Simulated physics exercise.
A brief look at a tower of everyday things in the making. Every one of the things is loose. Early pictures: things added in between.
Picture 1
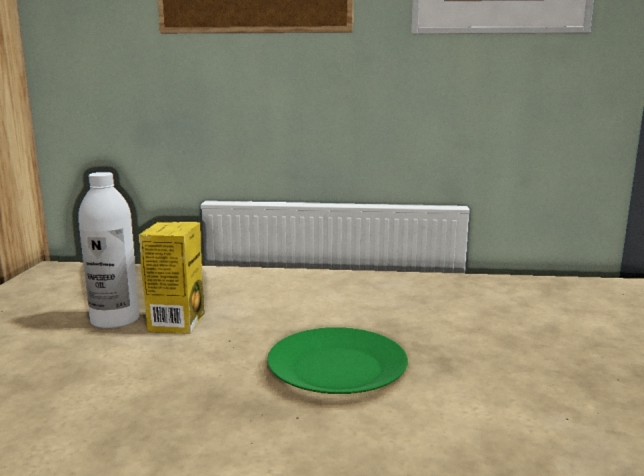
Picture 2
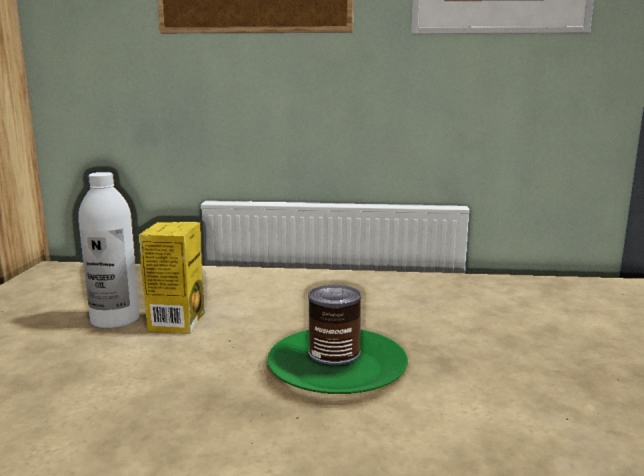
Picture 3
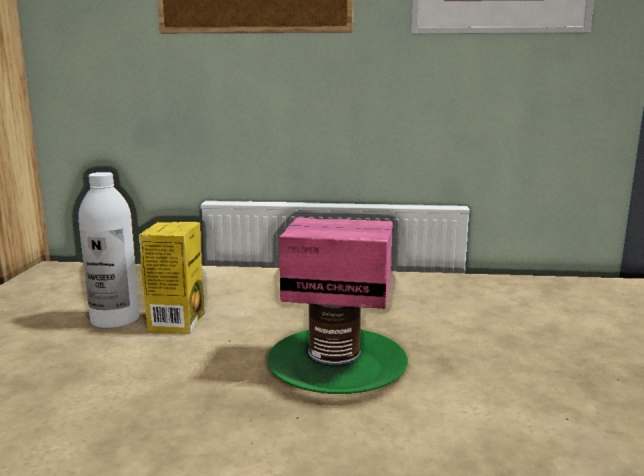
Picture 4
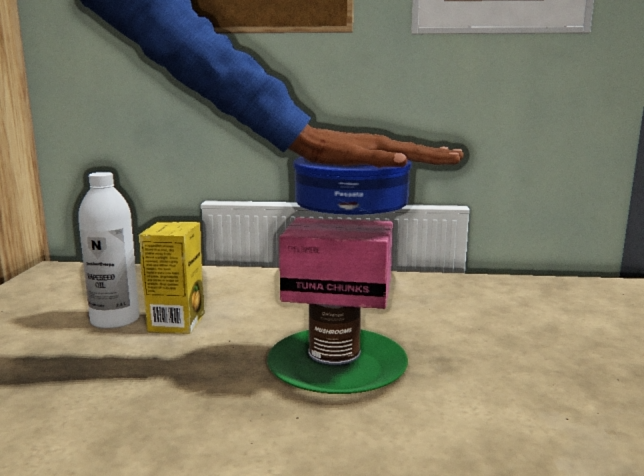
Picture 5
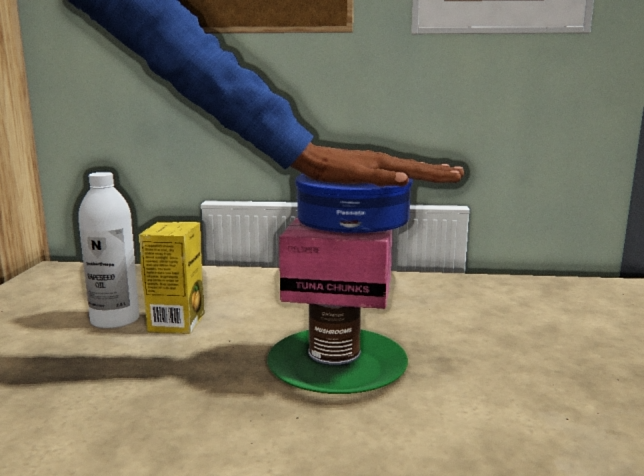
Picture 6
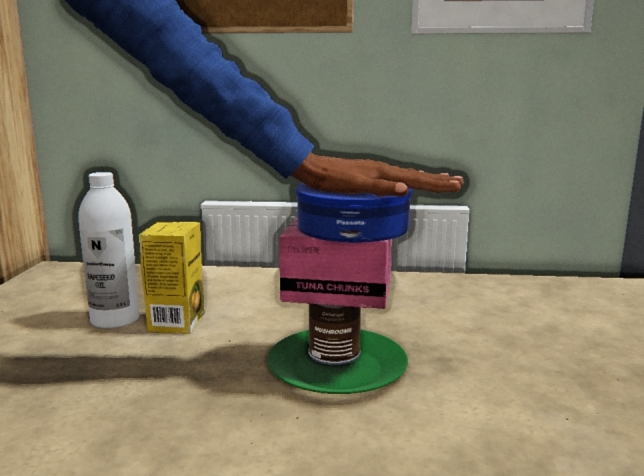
A brown pot appears on the green plate, beside a white bottle and yellow carton at left, and then a pink box sits on top of it. A blue-sleeved arm reaches in from the upper left, its hand flat over a blue tub, and lowers slightly until the tub is on the box.
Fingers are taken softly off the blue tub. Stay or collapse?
My guess: It stays upright.
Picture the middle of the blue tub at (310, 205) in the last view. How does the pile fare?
After that, the pile stays intact.
Then, 0.40 s past the last view, nothing moves.
Then, 1.20 s past the last view, blue tub resting near (354, 209).
Finally, all 6 still in place. Final places as the last picture's camera would see them, blue tub near (354, 209). The pile holds.
